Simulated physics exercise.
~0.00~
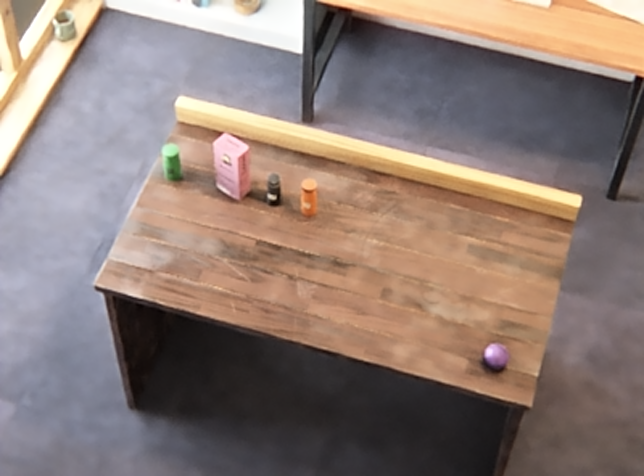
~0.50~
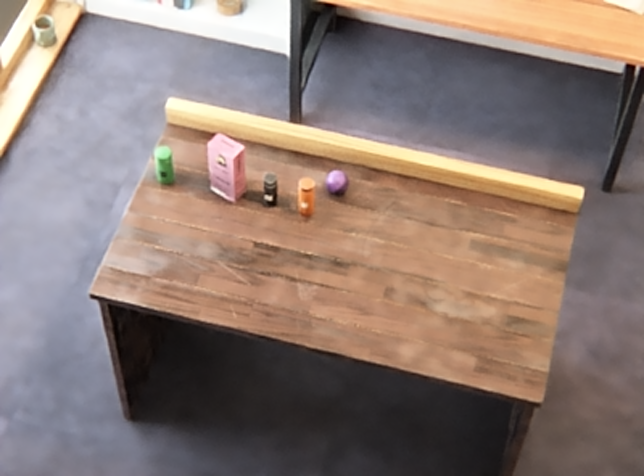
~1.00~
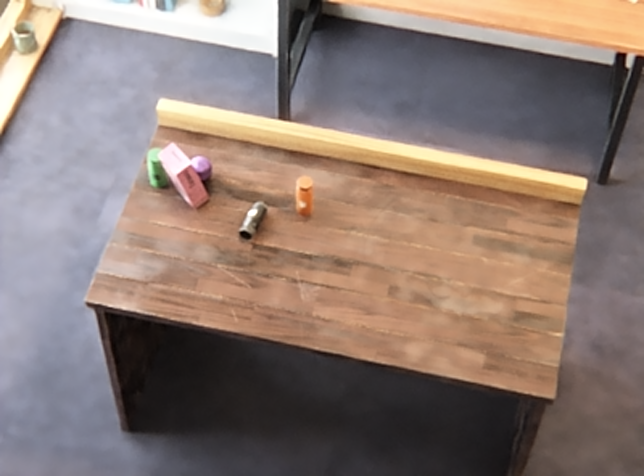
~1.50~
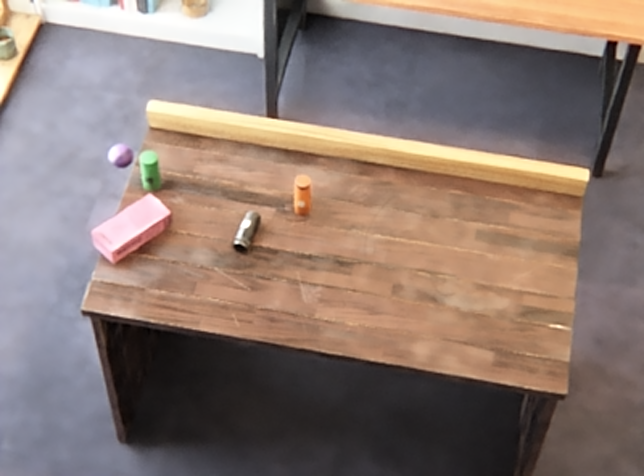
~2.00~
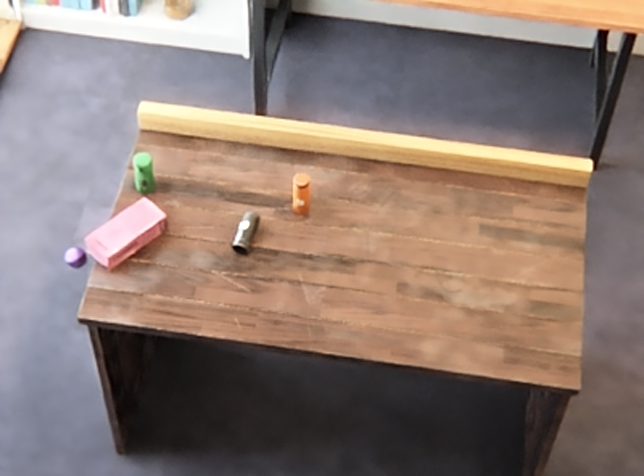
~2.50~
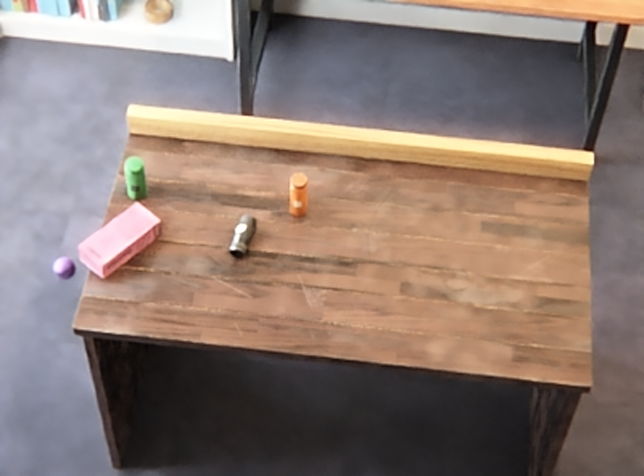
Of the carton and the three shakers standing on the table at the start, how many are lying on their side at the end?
Two of them end up lying on their side, the pink carton and the black shaker.
